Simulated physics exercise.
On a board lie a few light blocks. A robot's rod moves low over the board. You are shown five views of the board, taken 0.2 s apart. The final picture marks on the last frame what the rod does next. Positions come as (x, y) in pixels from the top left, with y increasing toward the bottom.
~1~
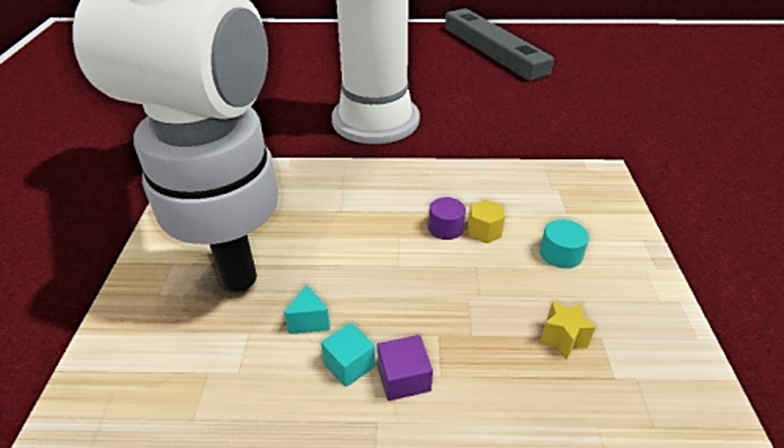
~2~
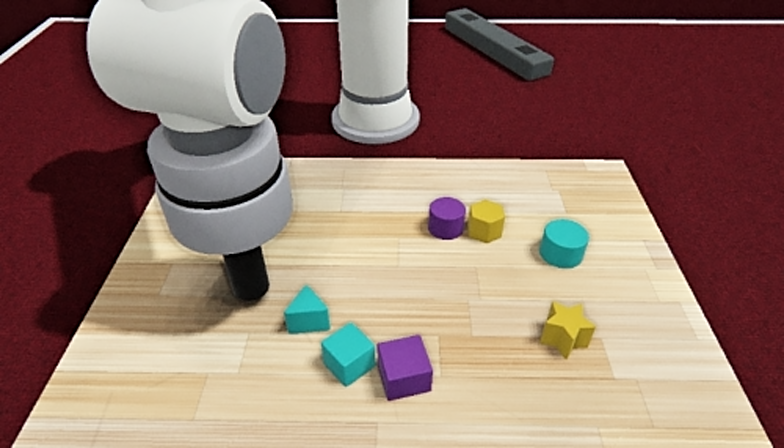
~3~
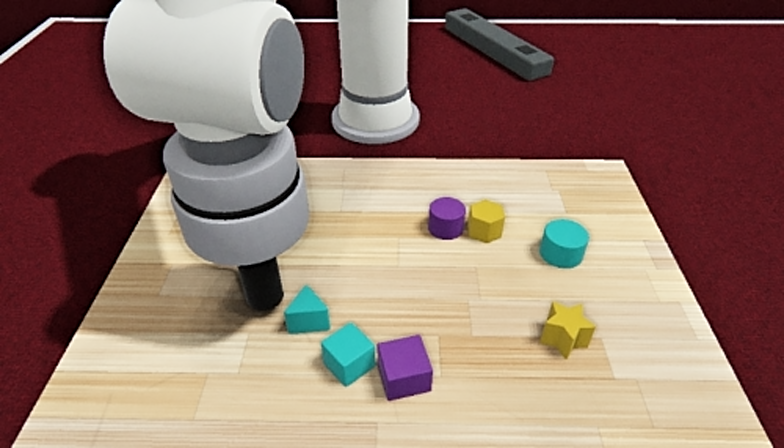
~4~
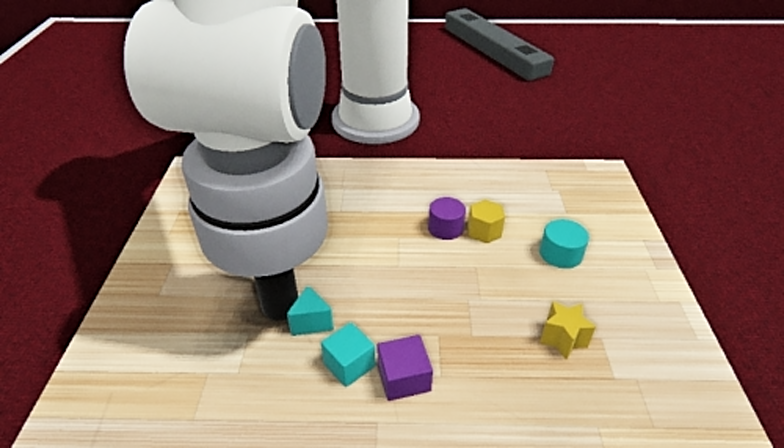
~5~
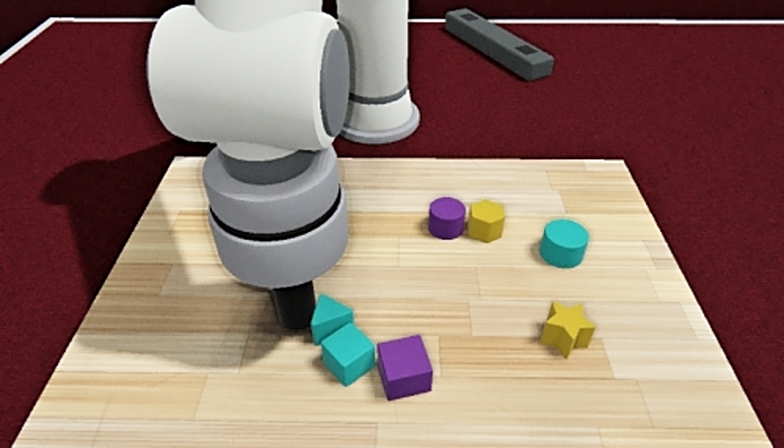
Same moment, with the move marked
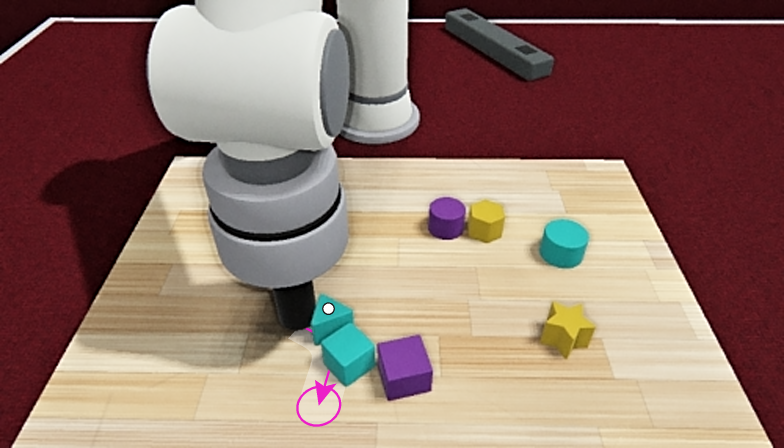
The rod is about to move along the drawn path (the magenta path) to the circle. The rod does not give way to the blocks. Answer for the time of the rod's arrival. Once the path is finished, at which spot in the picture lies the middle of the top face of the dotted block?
My prediction: (365, 316).
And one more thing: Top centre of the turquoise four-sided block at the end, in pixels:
Its top middle: (363, 377).
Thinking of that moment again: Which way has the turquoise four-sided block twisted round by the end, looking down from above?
The turquoise four-sided block rotates counterclockwise.
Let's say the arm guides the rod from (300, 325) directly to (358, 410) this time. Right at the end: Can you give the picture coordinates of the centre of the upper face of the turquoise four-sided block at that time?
When the path ends, it will be at (396, 373).
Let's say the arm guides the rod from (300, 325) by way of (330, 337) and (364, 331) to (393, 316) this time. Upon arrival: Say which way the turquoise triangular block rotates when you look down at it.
It spins clockwise.
Path on the board, from (300, 325) via (327, 342) and (329, 372), ending at (319, 406); the dot is on the turquoise triangular block.
On the path given first. One third of the way, rod at (327, 334); turquoise triangular block at (362, 315); turquoise four-sided block at (355, 347), turned 20° clockwise.
Two thirds of the way, rod at (327, 363); turquoise triangular block at (365, 316); turquoise four-sided block at (360, 371), turned 20° anticlockwise; purple four-sided block at (410, 357).
At the end, rod at (317, 397); turquoise triangular block at (365, 316); turquoise four-sided block at (363, 377), turned 35° anticlockwise; purple four-sided block at (410, 357).
